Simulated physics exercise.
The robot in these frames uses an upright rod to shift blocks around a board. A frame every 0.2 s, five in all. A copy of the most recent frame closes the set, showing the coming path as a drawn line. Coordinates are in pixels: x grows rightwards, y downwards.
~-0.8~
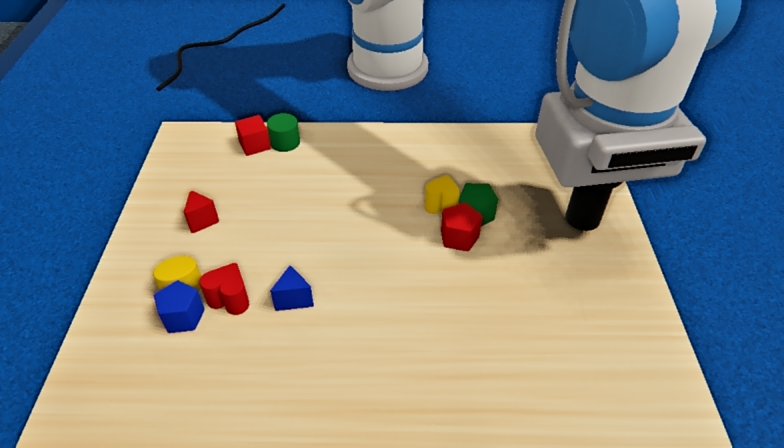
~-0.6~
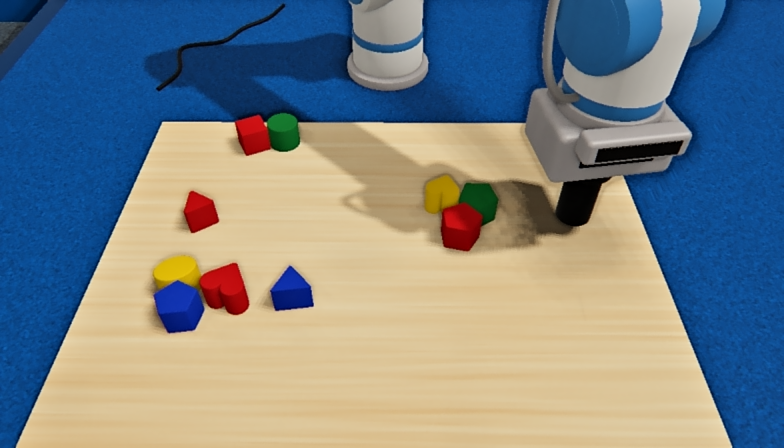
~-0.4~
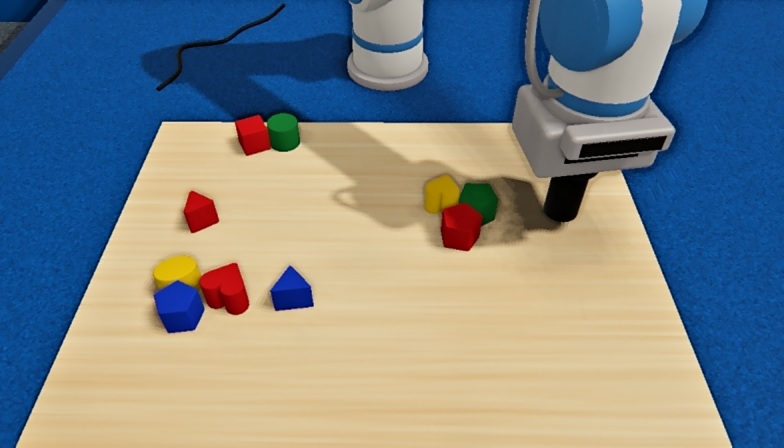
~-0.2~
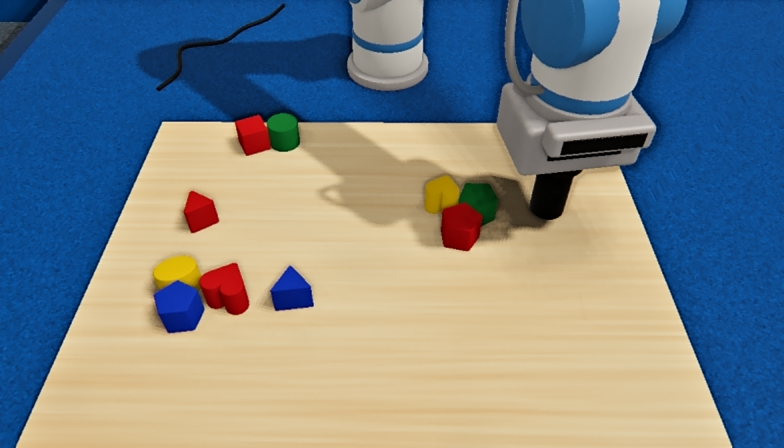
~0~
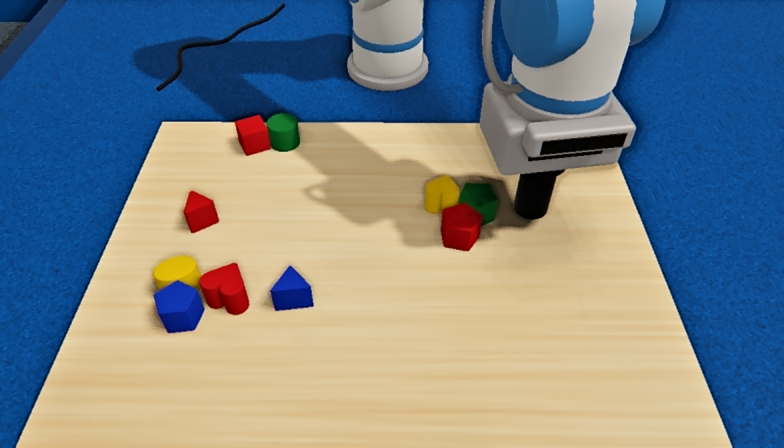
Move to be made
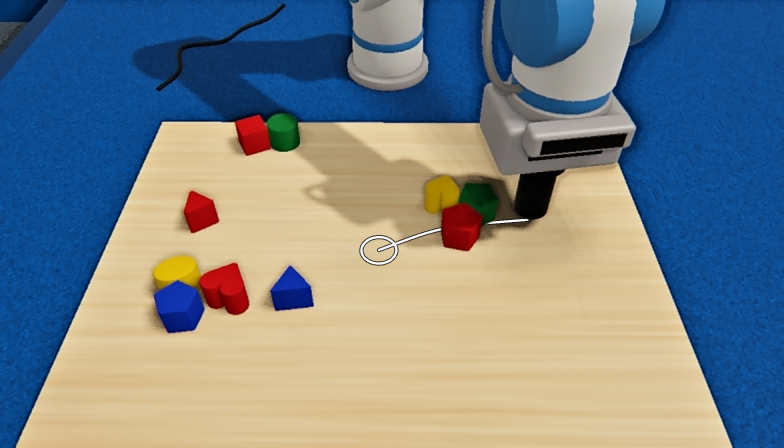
A white and blue robot arm with a black rod stands over the right side of a pale wooden board on a blue surface, seen from above at an angle. Red, green, yellow and blue blocks sit in clusters at the board's left, back and right of centre. The rod glides slightly left toward the right-hand cluster, its shadow shifting, while the blocks and camera stay still.
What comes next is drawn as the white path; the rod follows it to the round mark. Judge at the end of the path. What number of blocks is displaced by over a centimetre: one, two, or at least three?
3 or more blocks.
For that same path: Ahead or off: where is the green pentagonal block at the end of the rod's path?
It comes off the rod's front.
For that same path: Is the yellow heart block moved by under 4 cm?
In short: No.
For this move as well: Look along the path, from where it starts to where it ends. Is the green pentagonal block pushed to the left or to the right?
Facing from start to end, it shifts right.
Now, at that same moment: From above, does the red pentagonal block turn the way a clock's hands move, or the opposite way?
Counterclockwise rotation.
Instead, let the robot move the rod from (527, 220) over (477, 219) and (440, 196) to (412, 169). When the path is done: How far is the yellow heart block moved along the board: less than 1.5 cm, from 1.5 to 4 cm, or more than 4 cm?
That one ends up more than 4 cm from where it is now.
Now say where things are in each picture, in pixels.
Lower end of the rod at (582, 219), tops of blocks, yellow heart block at (443, 186), red pentagonal block at (462, 216), green pentagonal block at (479, 193), in the first frame.
Rod at (572, 215), blocks as before, in the second frame.
Rod at (560, 211), blocks as before, in the third frame.
Rod at (546, 208), blocks as before, in the fourth frame.
Rod at (530, 208), yellow heart block at (443, 186), red pentagonal block at (462, 216), green pentagonal block at (479, 193), in the fifth frame.
The drawn path runs from (527, 220) through (477, 224) and (427, 233) to (379, 250).
What follows on the original path. One third of the way, rod at (478, 212); yellow heart block at (419, 175), turned 15° clockwise; red pentagonal block at (451, 219), turned 35° anticlockwise; green pentagonal block at (448, 190), turned 30° clockwise.
Two thirds of the way, rod at (427, 222); yellow heart block at (409, 164), turned 25° clockwise; red pentagonal block at (421, 238), turned 105° anticlockwise; green pentagonal block at (417, 188), turned 100° clockwise.
At the end, rod at (379, 239); yellow heart block at (409, 164), turned 25° clockwise; red pentagonal block at (409, 249), turned 150° anticlockwise; green pentagonal block at (417, 188), turned 100° clockwise.
